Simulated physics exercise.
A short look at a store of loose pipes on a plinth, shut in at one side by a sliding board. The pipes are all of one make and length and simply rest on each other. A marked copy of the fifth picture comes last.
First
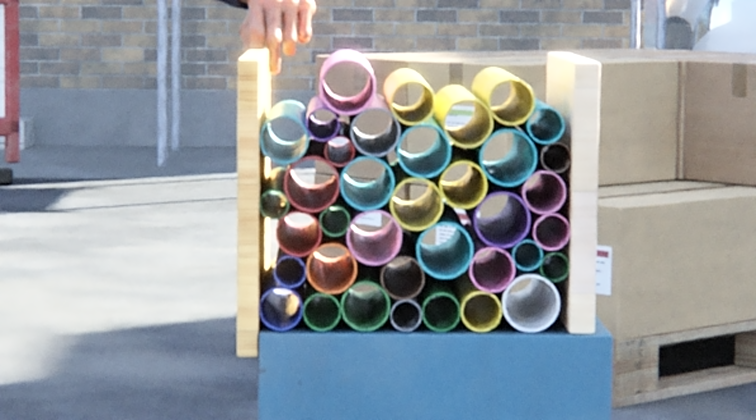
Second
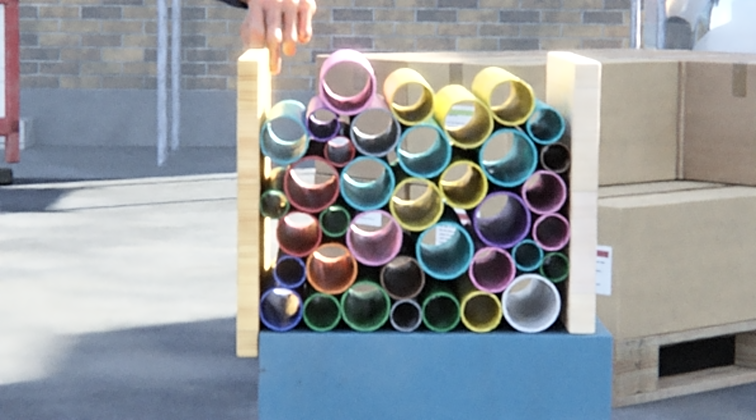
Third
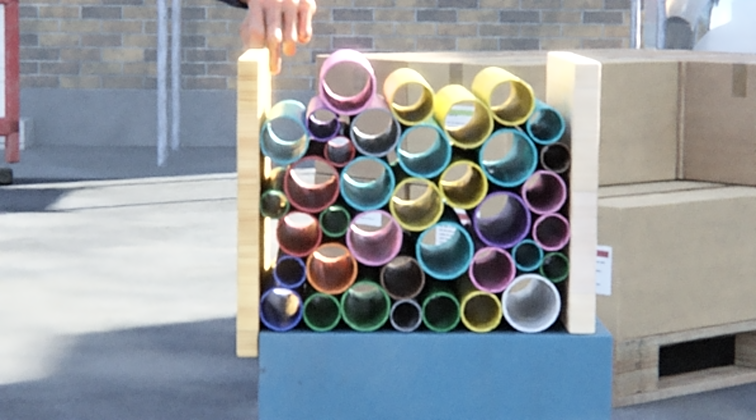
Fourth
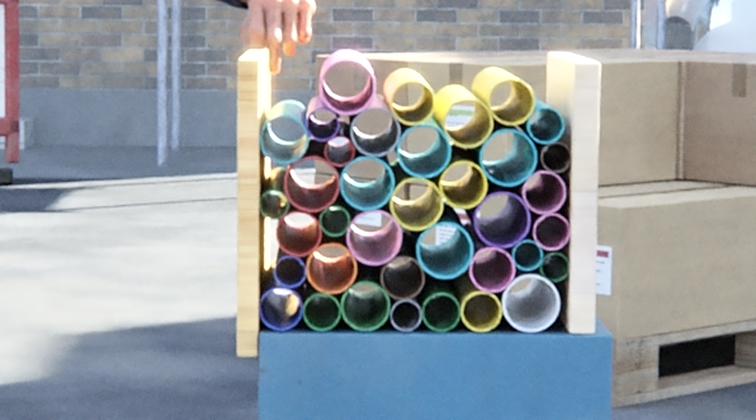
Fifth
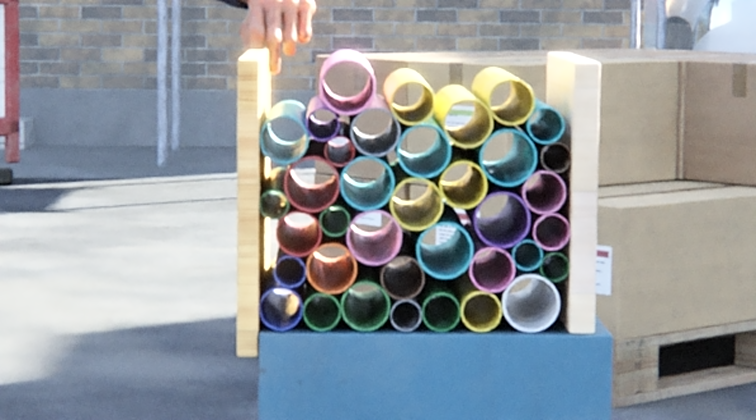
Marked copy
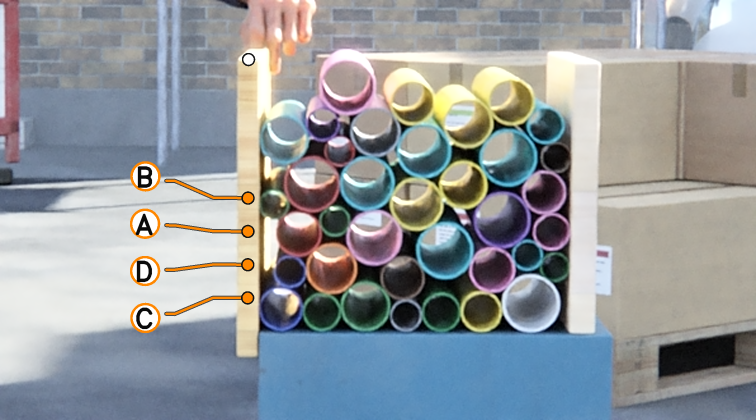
In the video, colourful pipes of various widths rest stacked between two upright wooden boards on a blue plinth, with cardboard boxes behind. A hand stays by the top of the left board, and nothing visibly moves.
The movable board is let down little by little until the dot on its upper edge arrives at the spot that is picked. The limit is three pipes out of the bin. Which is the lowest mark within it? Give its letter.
It can be let down to B.
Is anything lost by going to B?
Yes, at B.
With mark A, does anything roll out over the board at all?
Yes.
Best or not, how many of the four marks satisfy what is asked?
One of them.
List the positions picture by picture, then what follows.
The first frame shows a yellow pipe (512, 102); side board (254, 191); a blue pipe (281, 308).
The second frame shows a blue pipe (281, 308); a yellow pipe (481, 311).
The third frame shows a red pipe (299, 234).
The fourth frame shows a red pipe (312, 185); a turquoise pipe (424, 151).
The fifth frame shows a yellow pipe (468, 123); a yellow pipe (512, 102); side board (254, 191).
On the marked copy, A at (248, 232); B at (248, 198); C at (247, 298); D at (247, 265); the white dot at (248, 59).
With B. Early on, top of the board (259, 129).
Further on, top of the board (259, 198).
At the end, top of the board (259, 198), three out over the board.
As for the rest, A more than three out over the board; C more than three out over the board; D more than three out over the board.
